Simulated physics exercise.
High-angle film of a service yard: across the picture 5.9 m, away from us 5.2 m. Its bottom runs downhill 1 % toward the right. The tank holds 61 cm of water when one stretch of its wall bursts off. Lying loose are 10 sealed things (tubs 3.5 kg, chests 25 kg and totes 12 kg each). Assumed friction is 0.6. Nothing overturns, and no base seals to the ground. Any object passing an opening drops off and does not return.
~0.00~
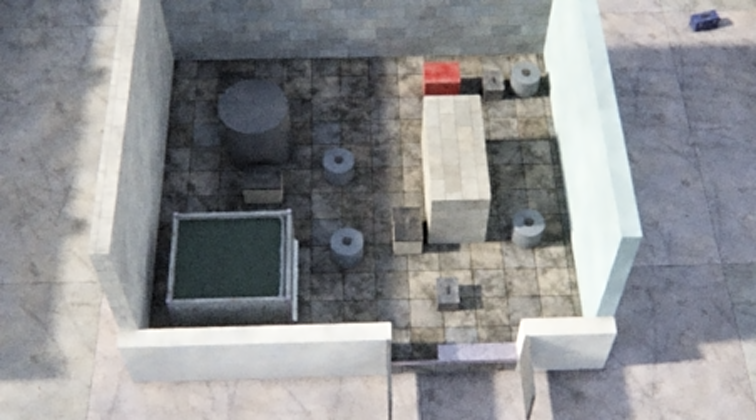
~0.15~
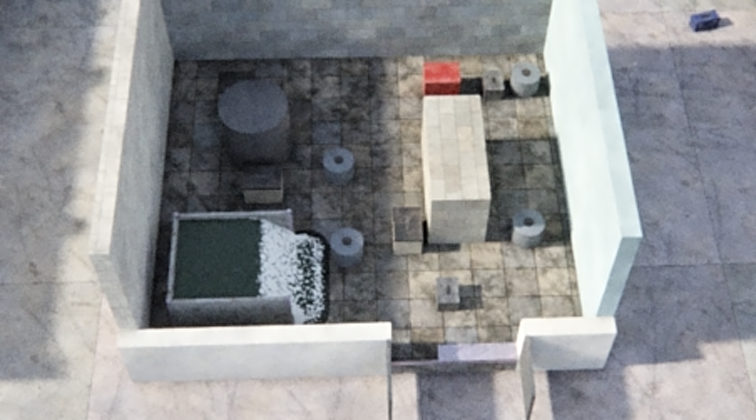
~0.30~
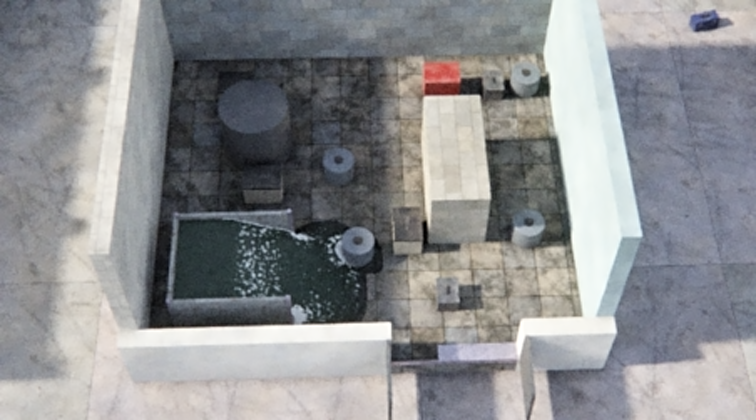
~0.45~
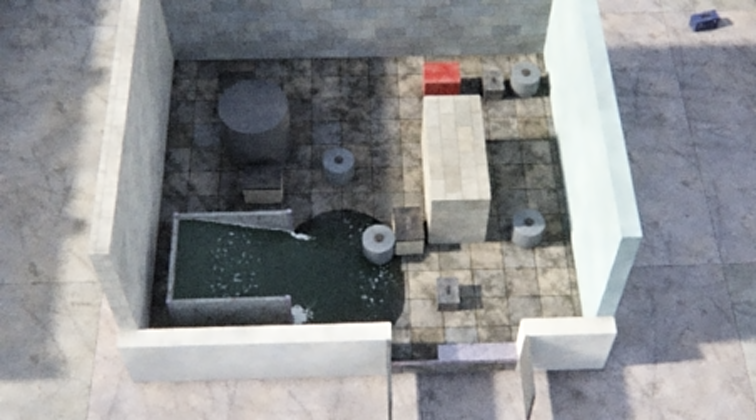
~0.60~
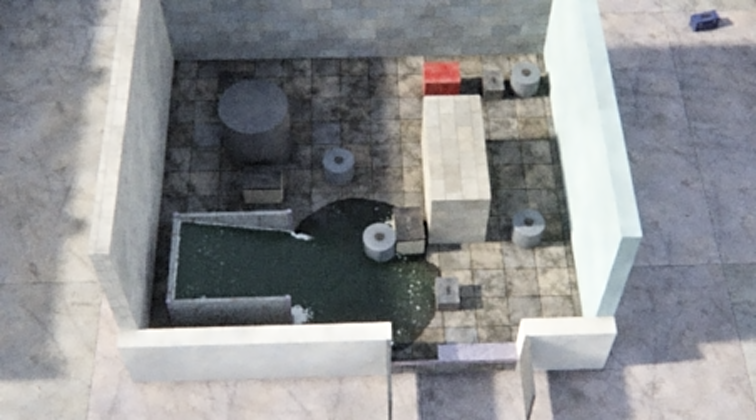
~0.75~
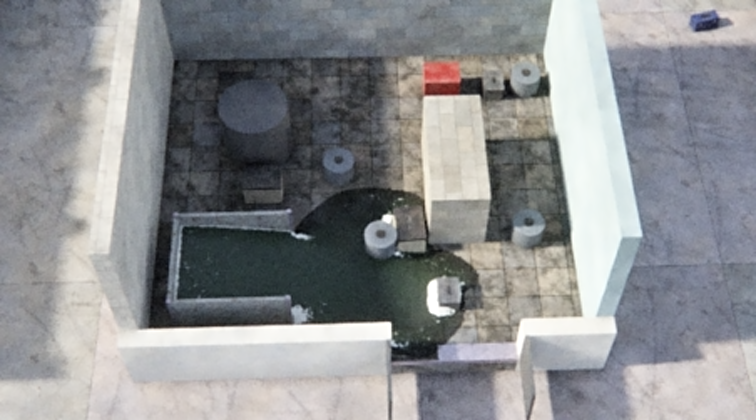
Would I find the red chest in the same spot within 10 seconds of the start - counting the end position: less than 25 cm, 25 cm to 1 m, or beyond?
The way I see it, it stays in its spot.
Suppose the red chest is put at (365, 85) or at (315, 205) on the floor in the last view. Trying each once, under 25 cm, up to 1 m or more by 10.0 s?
Try one: It hardly moves. Try two: It hardly moves.
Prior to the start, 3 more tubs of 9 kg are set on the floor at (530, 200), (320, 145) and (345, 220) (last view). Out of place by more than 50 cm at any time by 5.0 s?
First beyond, then within, then beyond.
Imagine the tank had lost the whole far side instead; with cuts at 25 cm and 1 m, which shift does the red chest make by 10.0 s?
Had it gone that way, the red chest would drift slightly.
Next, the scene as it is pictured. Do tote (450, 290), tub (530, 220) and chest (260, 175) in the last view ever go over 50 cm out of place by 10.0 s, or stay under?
Results in listed order: Exceeds / exceeds / falls short.
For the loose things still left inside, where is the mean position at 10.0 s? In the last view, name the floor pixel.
At about (393, 141).
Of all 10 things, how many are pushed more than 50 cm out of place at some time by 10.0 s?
By my count, 5.
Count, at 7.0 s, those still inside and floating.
Of them, 3.
After 2.0 s the red chest is near (442, 72), 0.0 m from its start, aground; 0 of 10 are out; 2 afloat.
After 4.5 s the red chest is near (442, 72), 0.0 m from its start, aground; 0 of 10 are out; 3 afloat.
After 7.0 s the red chest is near (442, 72), 0.0 m from its start, aground; 0 of 10 are out; 3 afloat.
After 10.0 s the red chest is near (442, 72), 0.0 m from its start, aground; 0 of 10 are out; 4 afloat.
